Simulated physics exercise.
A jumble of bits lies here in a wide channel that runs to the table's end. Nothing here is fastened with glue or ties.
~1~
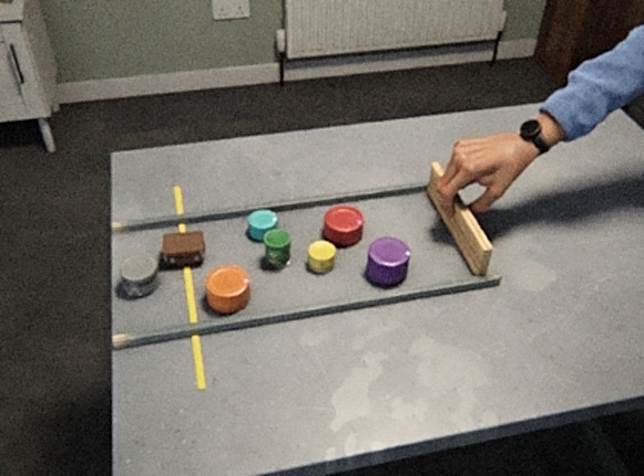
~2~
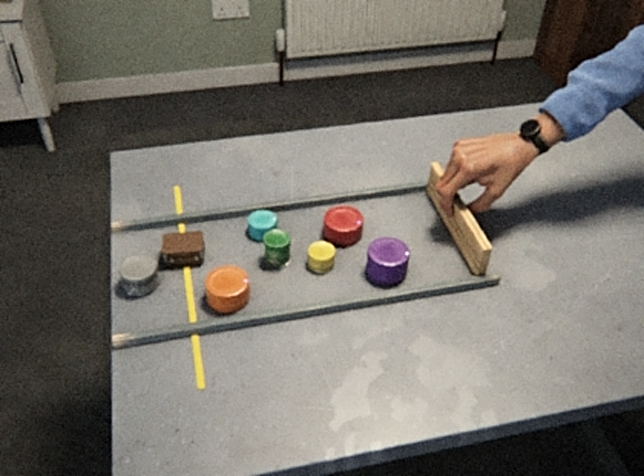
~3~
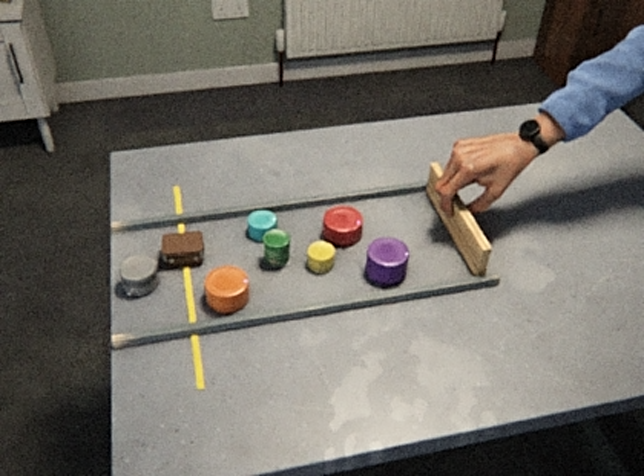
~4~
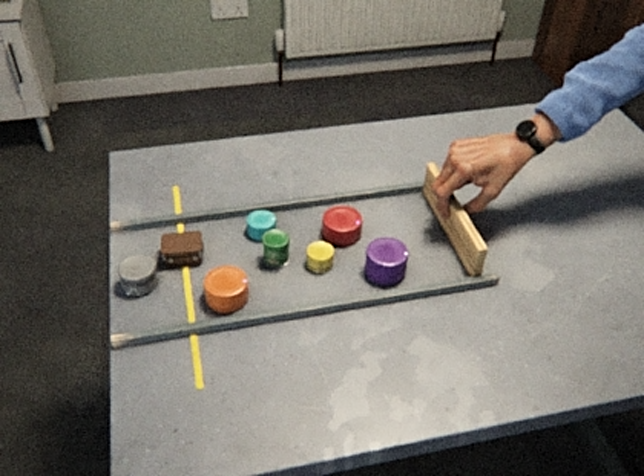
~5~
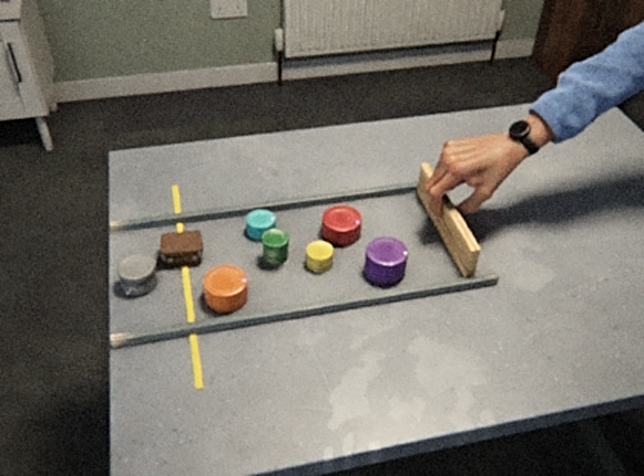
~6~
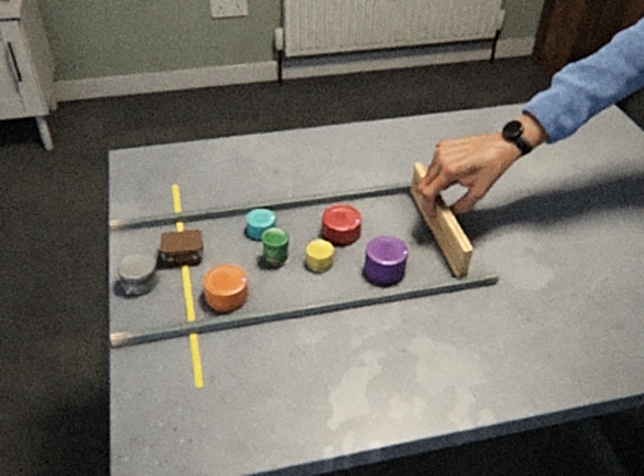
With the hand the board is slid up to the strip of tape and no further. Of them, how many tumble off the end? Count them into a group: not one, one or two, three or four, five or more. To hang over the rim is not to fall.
I predict that no one of them will leave the table.
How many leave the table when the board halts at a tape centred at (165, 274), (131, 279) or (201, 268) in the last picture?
3, 4, 0.
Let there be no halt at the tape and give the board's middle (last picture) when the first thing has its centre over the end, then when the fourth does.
At (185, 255) for the first, at (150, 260) for the fourth.
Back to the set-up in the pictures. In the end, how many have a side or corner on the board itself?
Count recorded: 4.
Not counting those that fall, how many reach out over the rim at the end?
I count 3 overhanging.
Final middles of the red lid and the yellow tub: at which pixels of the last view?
Same order as the question: First (162, 250), second (172, 274).
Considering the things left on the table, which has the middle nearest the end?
The grey tub winds up nearest.
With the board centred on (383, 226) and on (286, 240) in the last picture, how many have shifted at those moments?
At that stage 1; at the next, 5.
Early on, none off yet; grey tub at rest near (138, 274); brown case at rest near (182, 249); orange lid at rest near (226, 288).
A while later, none off yet; grey tub at rest near (138, 274); brown case at rest near (182, 249); orange lid moving near (218, 289).
Finally, the number that fall off is zero.
